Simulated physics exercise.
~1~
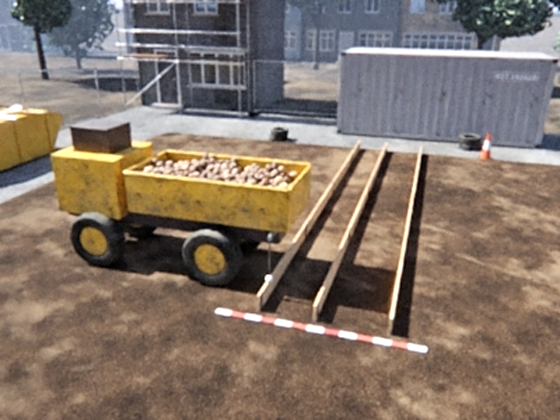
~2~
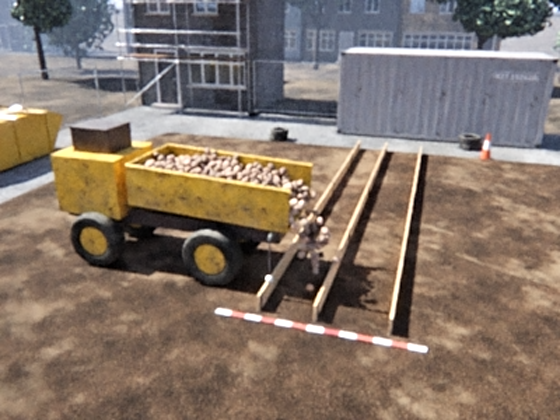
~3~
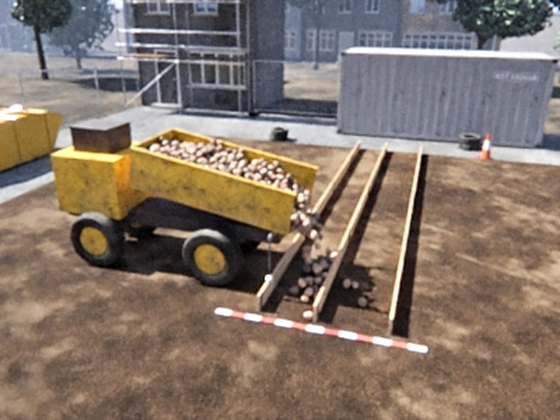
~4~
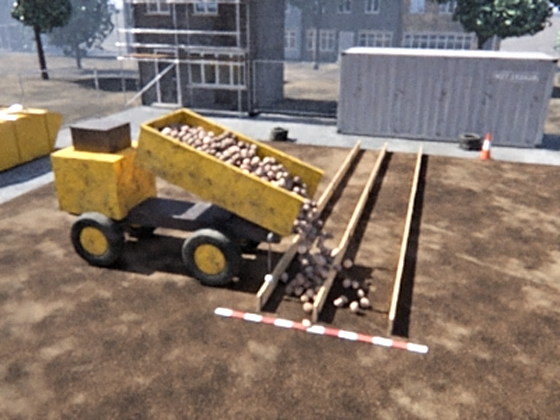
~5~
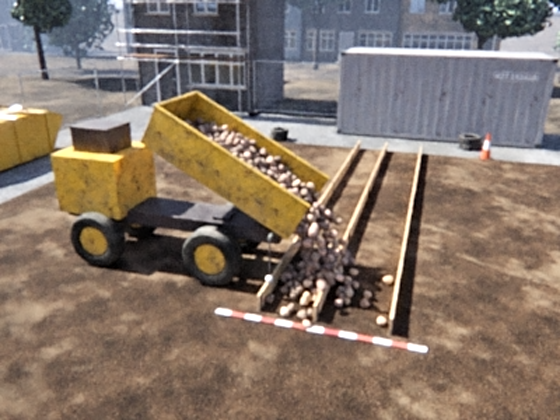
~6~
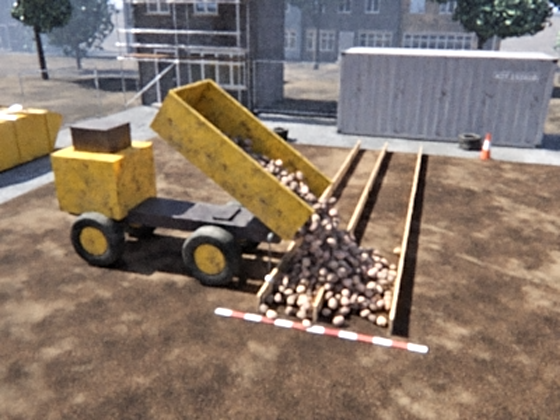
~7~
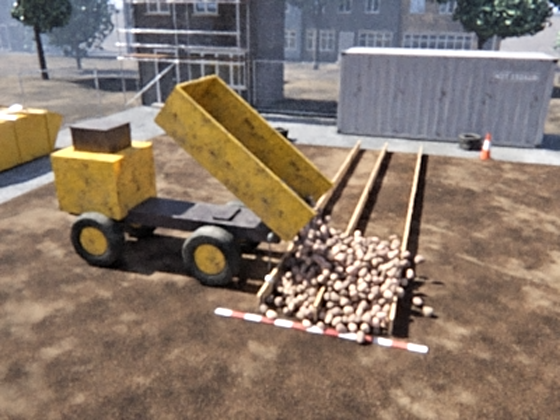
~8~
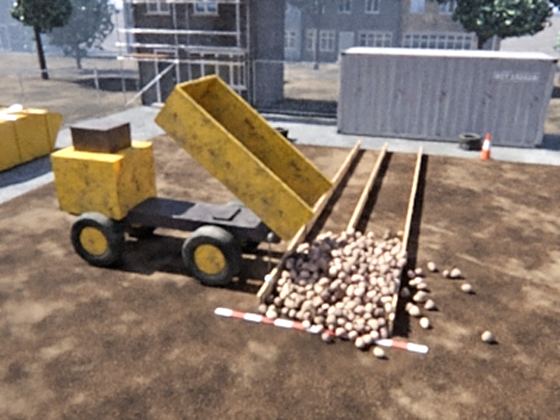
On a building site, a yellow tipping trailer gradually raised its bed and poured rounded stones across three long boards on the ground, until it stood empty and still, with most stones heaped between the boards and a few scattered beyond the last one.
